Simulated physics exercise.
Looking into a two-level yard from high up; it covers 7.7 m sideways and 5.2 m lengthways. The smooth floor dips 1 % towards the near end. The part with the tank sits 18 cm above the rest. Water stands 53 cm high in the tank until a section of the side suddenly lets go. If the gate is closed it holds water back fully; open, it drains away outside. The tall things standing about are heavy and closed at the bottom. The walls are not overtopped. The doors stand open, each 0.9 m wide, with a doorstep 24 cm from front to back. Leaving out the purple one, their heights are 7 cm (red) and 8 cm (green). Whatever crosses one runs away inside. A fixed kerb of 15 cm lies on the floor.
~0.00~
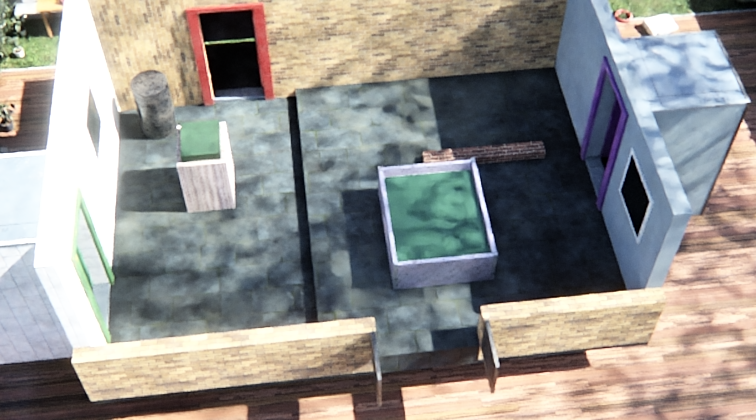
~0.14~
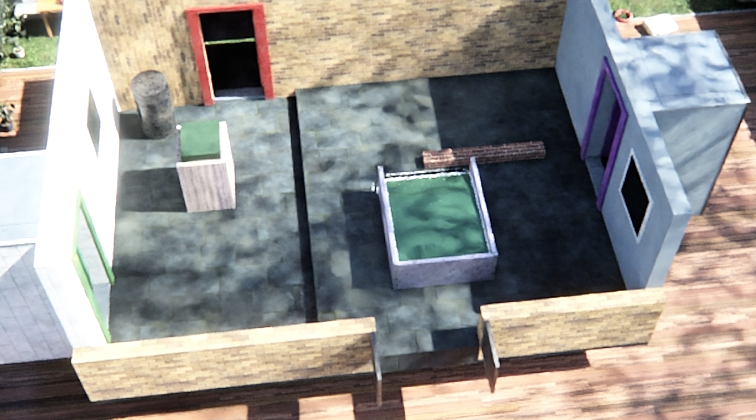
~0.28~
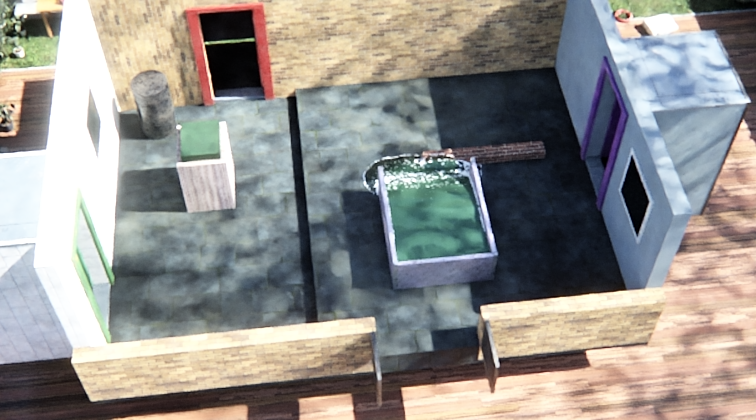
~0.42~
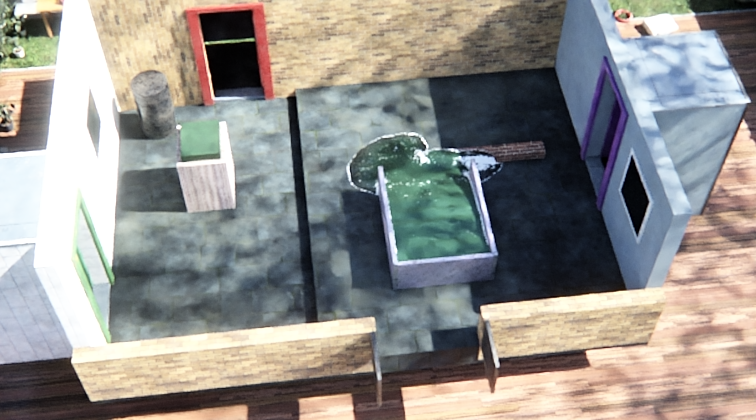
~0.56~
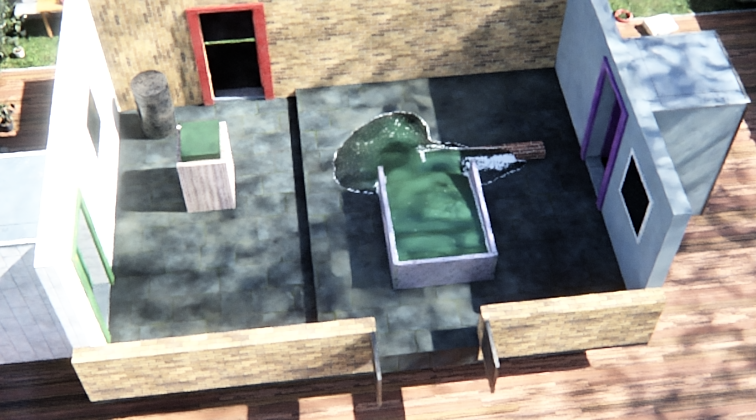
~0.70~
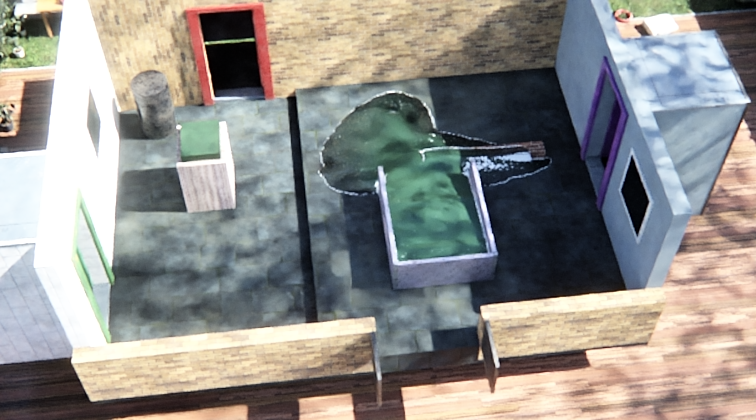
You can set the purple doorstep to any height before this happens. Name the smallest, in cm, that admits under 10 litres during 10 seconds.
Some 9.5 cm above the ground.
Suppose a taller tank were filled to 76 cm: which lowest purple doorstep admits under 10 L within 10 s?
About 13.0 cm.
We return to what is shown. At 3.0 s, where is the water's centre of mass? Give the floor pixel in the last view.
At about (404, 157).
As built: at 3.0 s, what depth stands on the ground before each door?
Depths in cm: Red 9, purple 11, green 0.
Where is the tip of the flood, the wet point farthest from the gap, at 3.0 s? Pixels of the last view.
Near (121, 117).
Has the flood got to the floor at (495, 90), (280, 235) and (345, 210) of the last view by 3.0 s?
In turn: Under water, dry, dry.
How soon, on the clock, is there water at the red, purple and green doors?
Red 1.8 s, purple 1.2 s, green 5.0 s.
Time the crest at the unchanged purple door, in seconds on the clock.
Near 2.4 s.
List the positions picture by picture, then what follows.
In the first picture, still water, 53 cm deep, in the tank at (436, 213); the purple door at (603, 140) is dry.
In the second picture, water pours out on the far side and has run 0.3 m, to a hidden place; about 7 cm deep outside, 53 cm at the back.
In the third picture, the front is at (405, 159), 0.7 m from the gap on the far side; 0.9 m2 of floor is wet, 53 cm left at the back.
In the fourth picture, the front is at (401, 137), 1.2 m from the gap on the far side; 1.6 m2 of floor is wet, 53 cm left at the back.
In the fifth picture, the front is at (394, 117), 1.7 m from the gap on the far side; 2.6 m2 of floor is wet, 49 cm left at the back.
In the sixth picture, the front is at (387, 97), 2.1 m from the gap on the far side; 3.7 m2 of floor is wet, 44 cm left at the back; the purple door at (603, 140), 2.7 m from the gap, is still 0.8 m from the nearest water.
After 1.4 s water covers 25 % of the floor, deepest (34 cm) near (436, 170); 5 cm at the purple door, 0 litres in over its 10 cm doorstep.
After 3.0 s water covers 40 % of the floor, deepest (20 cm) near (183, 127); 11 cm at the purple door, 7 litres in over its 10 cm doorstep.
After 10.0 s water covers 85 % of the floor, deepest (11 cm) near (271, 359); 3 cm at the purple door, 9 litres in over its 10 cm doorstep.
At the purple door as built, the water arrived by 1.2 s and peaked near 12 cm at 2.4 s.
Run again over the same 10 s with other heights there, 21 litres in over 8 cm, 5 litres over 11 cm. The limit of 10 litres is kept from about 9.5 cm up.
